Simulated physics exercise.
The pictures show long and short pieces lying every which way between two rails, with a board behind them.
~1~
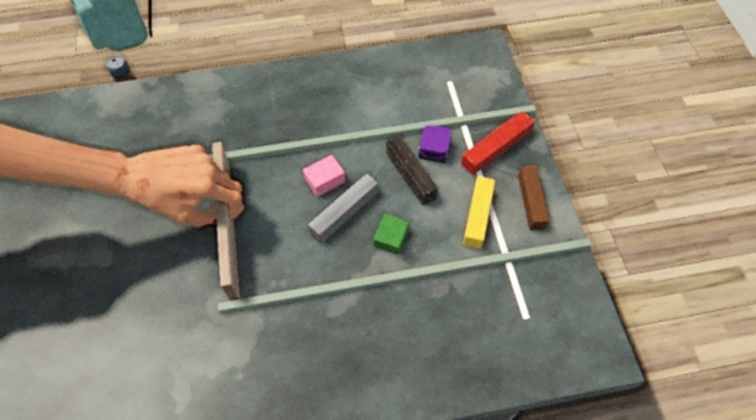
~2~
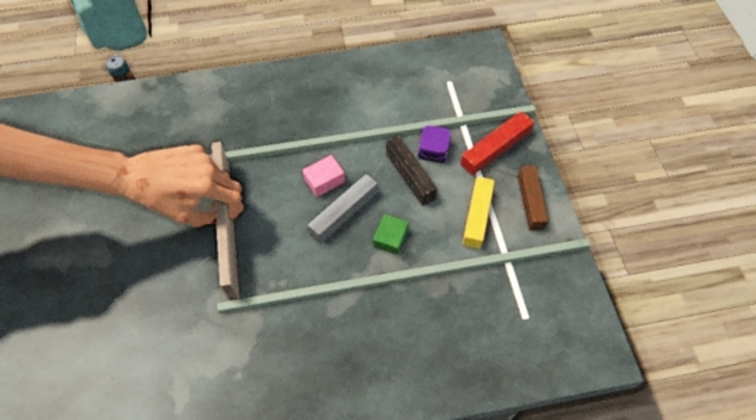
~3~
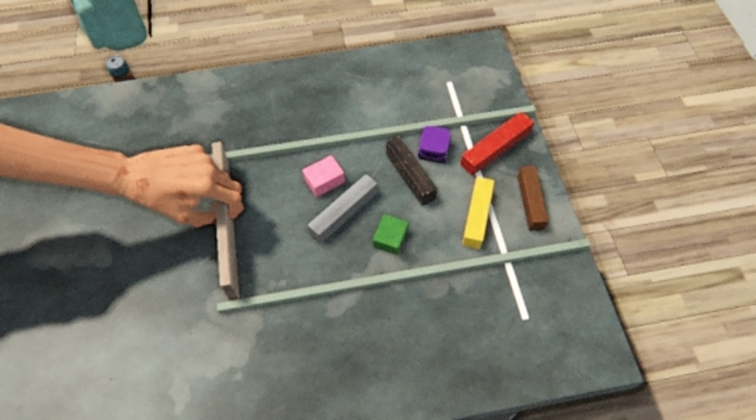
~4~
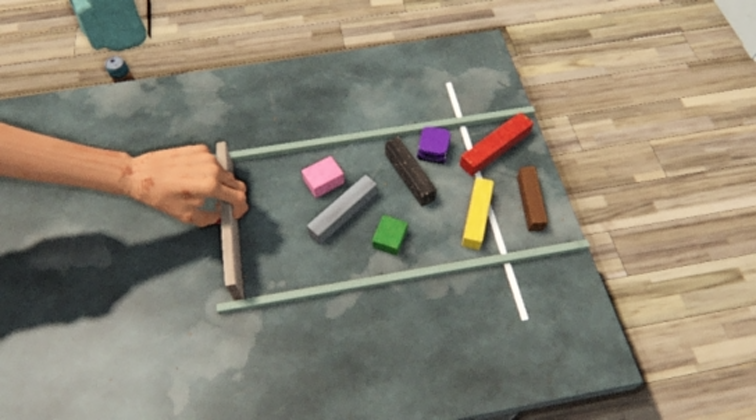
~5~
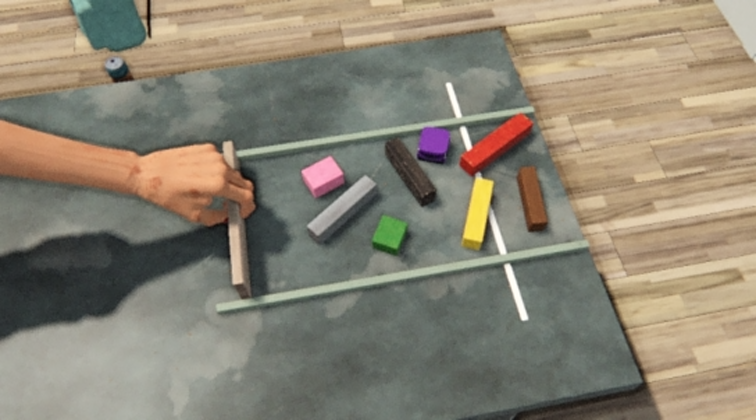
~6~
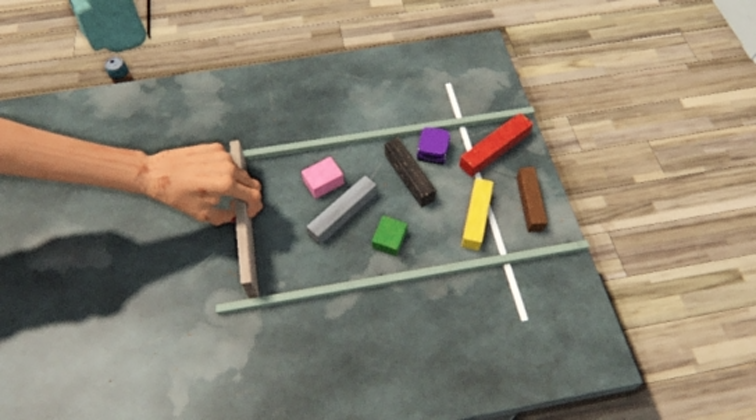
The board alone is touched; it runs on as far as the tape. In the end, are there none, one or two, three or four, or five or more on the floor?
Most likely, a single one or a pair will tumble down.
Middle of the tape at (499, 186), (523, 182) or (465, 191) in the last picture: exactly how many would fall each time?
In order: 1, 5 and 0.
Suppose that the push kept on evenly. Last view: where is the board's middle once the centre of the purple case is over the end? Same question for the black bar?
Points: About (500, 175) and about (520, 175).
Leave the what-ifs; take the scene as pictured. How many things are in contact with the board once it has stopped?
That makes 3.
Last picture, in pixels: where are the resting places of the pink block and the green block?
They come to rest around (490, 155) and (517, 240).
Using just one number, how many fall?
The answer: 1 exactly.
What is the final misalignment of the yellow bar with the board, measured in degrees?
Some 10 degrees.
Soon after, none off yet; brown bar at rest near (531, 199); red bar at rest near (496, 145); yellow bar at rest near (478, 214).
Then, none off yet; brown bar at rest near (531, 199); red bar moved a little near (530, 134); yellow bar moved a little near (502, 214).
At rest, the number that fall off is one or two; fallen, red bar.
